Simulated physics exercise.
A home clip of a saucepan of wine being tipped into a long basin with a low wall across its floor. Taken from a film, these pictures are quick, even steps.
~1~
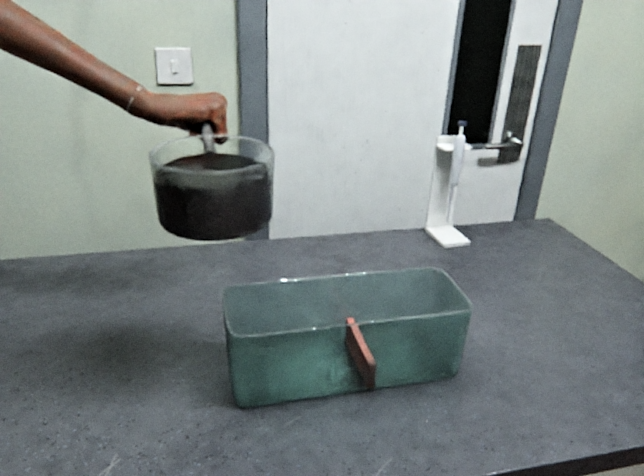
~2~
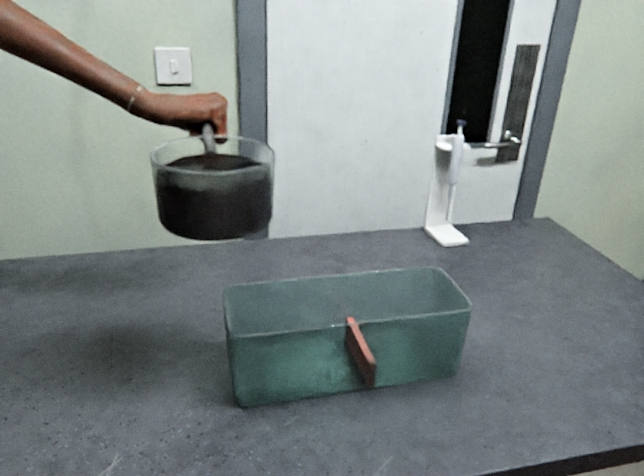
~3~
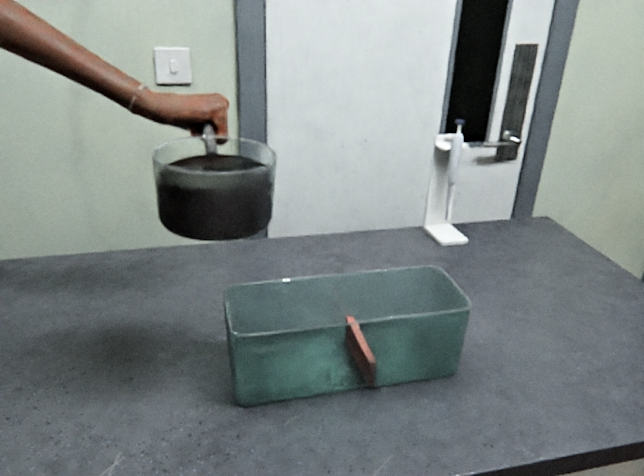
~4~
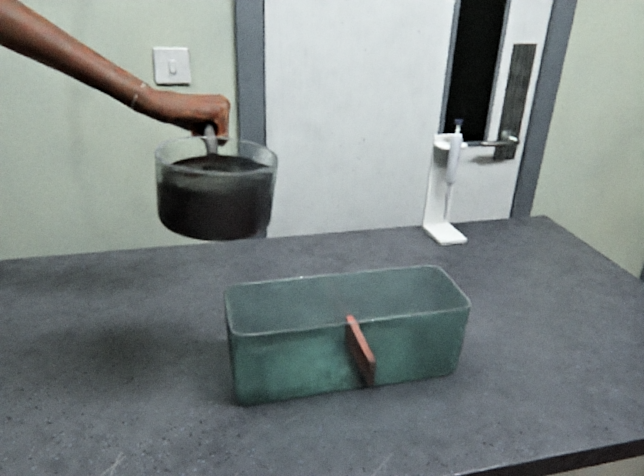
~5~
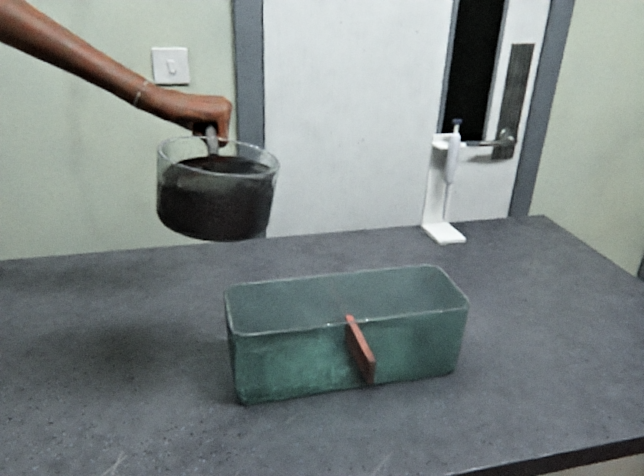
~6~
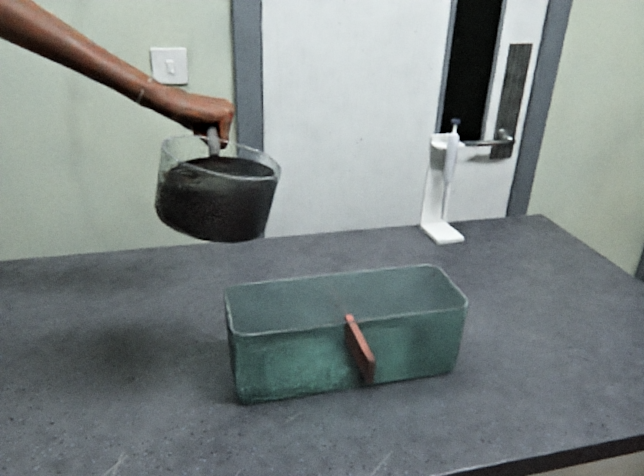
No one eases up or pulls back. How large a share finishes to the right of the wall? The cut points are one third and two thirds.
The share right of the wall is under one third.
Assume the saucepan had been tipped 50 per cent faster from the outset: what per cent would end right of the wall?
10 per cent or thereabouts.
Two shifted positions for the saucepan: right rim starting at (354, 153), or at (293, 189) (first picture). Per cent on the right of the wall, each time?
The first start gives some 80 %, the second some 15 %.
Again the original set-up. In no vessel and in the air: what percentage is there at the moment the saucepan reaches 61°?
It's about 25 per cent.
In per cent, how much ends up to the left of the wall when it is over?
90 in a hundred.
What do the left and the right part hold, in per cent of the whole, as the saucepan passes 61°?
Roughly 5 per cent on the left, roughly 0 per cent on the right.
A moment on, the saucepan is tipped part way and 68 per cent is still to pour, 6 is left of the wall and 0 right of it.
Next, the saucepan is tipped on its side and 18 per cent is still to pour, 65 is left of the wall and 2 right of it.
Then the saucepan is tipped right over and 2 per cent is still to pour, 91 is left of the wall and 4 right of it.
Later the saucepan is tipped right over and 0 per cent is still to pour, 92 is left of the wall and 7 right of it.
In the end 92 per cent lies left of the wall, 7 right of it and 1 outside.
